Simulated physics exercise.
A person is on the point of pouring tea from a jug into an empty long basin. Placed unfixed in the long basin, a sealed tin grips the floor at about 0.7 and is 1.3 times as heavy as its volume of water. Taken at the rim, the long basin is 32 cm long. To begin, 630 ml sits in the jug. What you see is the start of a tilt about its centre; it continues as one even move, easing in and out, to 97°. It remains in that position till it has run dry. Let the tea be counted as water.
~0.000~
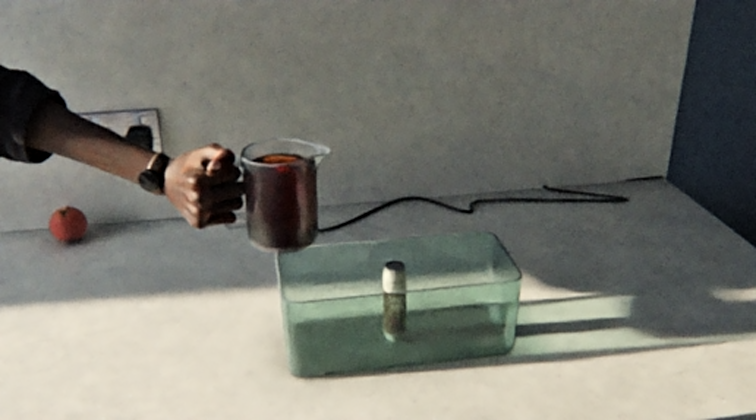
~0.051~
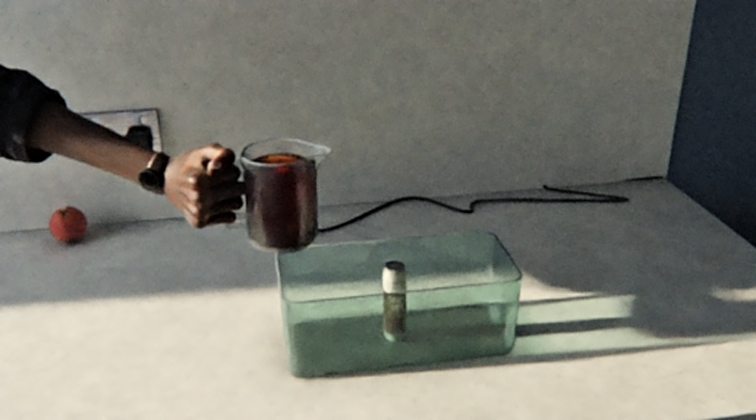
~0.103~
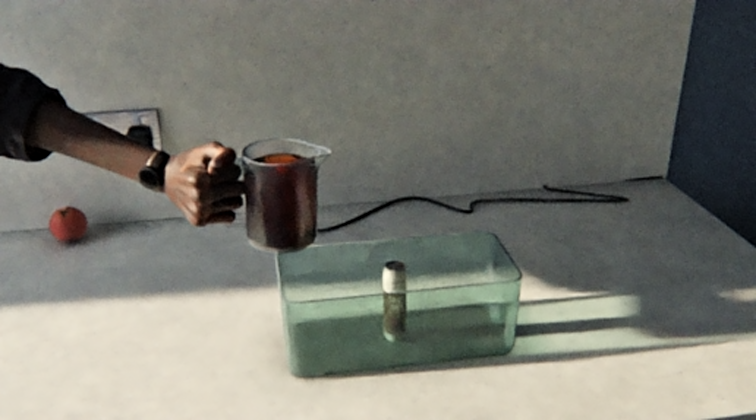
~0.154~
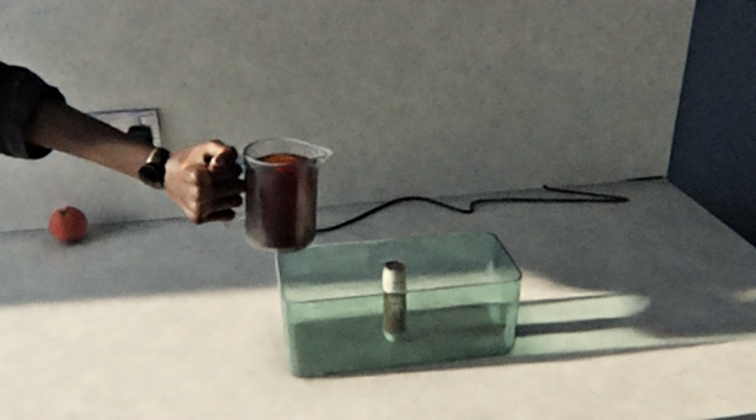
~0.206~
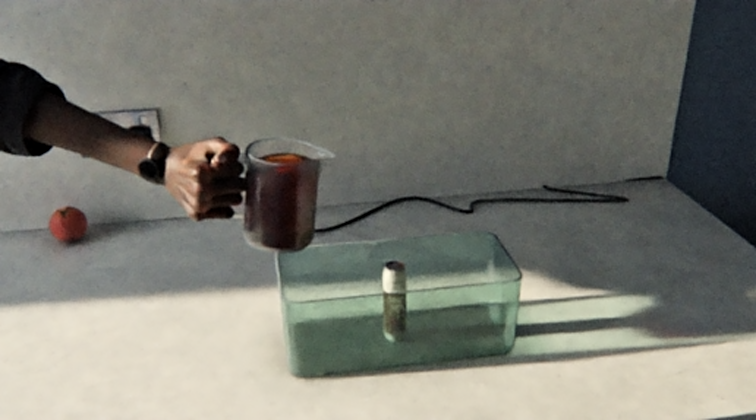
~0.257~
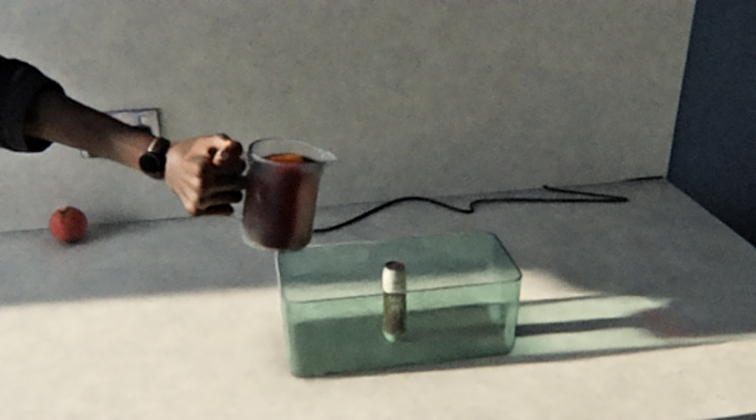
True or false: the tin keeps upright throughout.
False.
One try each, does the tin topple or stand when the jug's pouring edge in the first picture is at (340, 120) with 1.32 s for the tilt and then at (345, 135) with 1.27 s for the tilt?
First it stays on its base; then it stays on its base.
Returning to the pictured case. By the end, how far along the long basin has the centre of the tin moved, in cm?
8.0 cm.
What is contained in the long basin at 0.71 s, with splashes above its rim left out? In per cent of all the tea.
Around 3%.
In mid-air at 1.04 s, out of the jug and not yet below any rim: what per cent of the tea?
Near 16 per cent, I'd say.
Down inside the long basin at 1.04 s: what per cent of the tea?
Near 40 in a hundred.
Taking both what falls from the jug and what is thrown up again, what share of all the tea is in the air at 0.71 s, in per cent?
I'd say close to 10 per cent.
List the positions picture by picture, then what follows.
The first frame shows tilt 0°; pouring edge (330, 149); surface from (244, 166) to (315, 161); the long basin's rim runs from (279, 276) to (508, 255); the tin's top is at (395, 269).
The second frame shows tilt 0°; pouring edge (331, 150); surface from (244, 166) to (315, 161).
The third frame shows tilt 2°; pouring edge (332, 151); surface from (245, 166) to (316, 162).
The fourth frame shows tilt 3°; pouring edge (333, 152); surface from (246, 166) to (317, 162).
The fifth frame shows tilt 6°; pouring edge (335, 155); surface from (247, 166) to (319, 162).
The sixth frame shows tilt 9°; pouring edge (337, 157); surface from (249, 167) to (322, 162).
By 0.71 s the tilt is 58° and 87 per cent is still to pour; the tin stands where it began.
By 1.04 s the tilt is 90° and 44 per cent is still to pour; the tin stands where it began.
By 1.39 s the tilt is 97° and 9 per cent is still to pour; the tin lies on its side.
By 1.77 s the tilt is 97° and 2 per cent is still to pour; the tin lies on its side.
At rest the tin lies on its side.
